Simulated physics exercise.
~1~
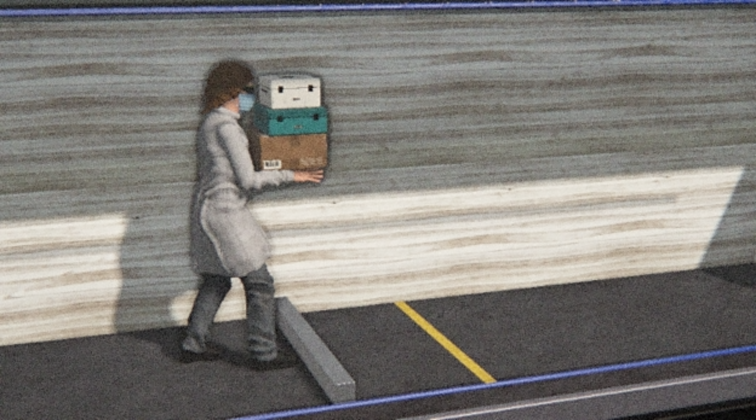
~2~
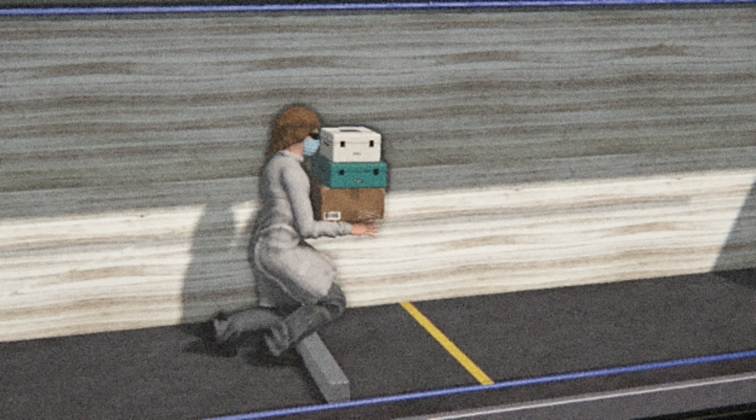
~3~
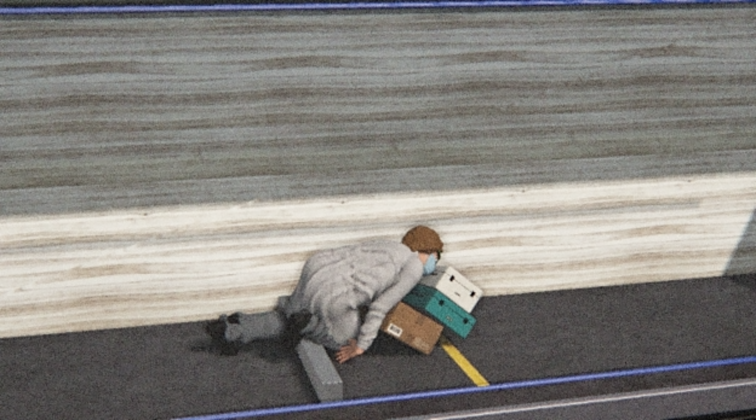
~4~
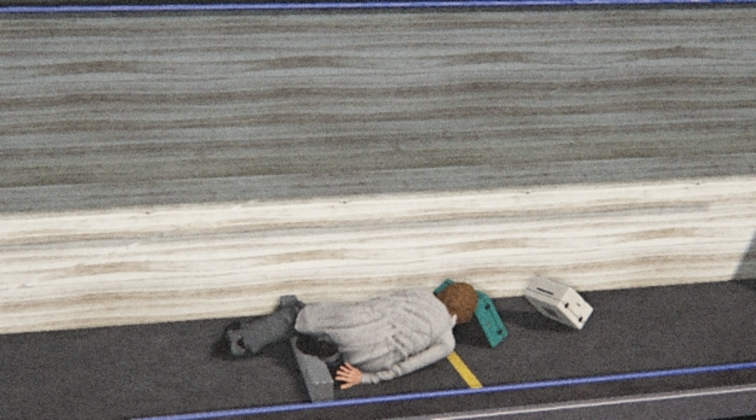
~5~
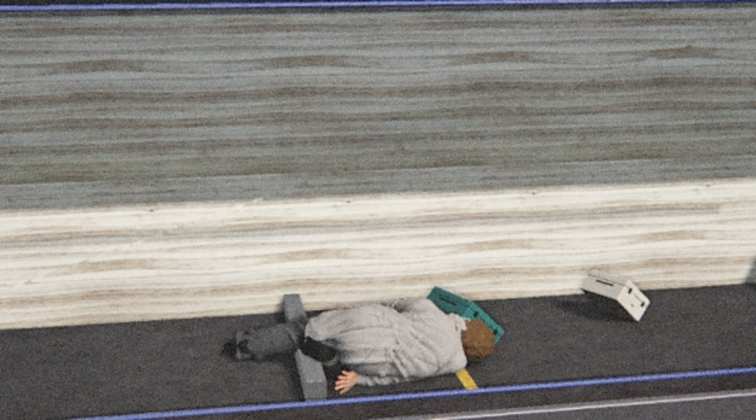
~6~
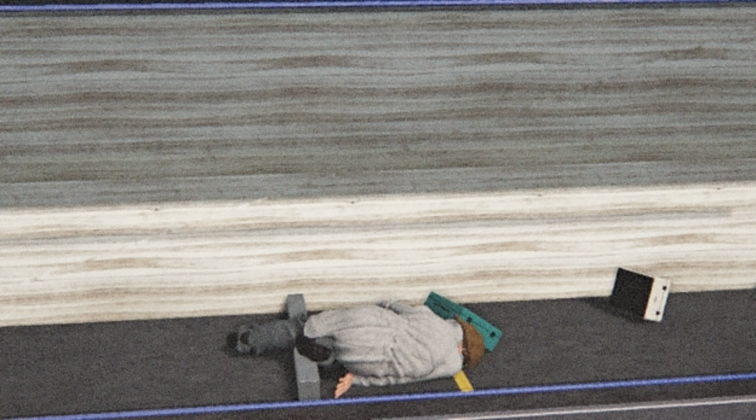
A brown-haired figure in a pale coat, grey trousers and a face mask stands at the left of a dark floor, seen from the side and slightly above, against a streaked grey-and-cream wall. Both forearms hold a white toolbox, a teal toolbox and a brown parcel, with a grey floor rail and yellow line ahead. The figure sinks at the knees, then pitches right over the rail as the stack tips. The body flattens, hiding the parcel, while the white toolbox tumbles farther right. Finally, the figure lies face down beside the teal toolbox, the white one resting far right.
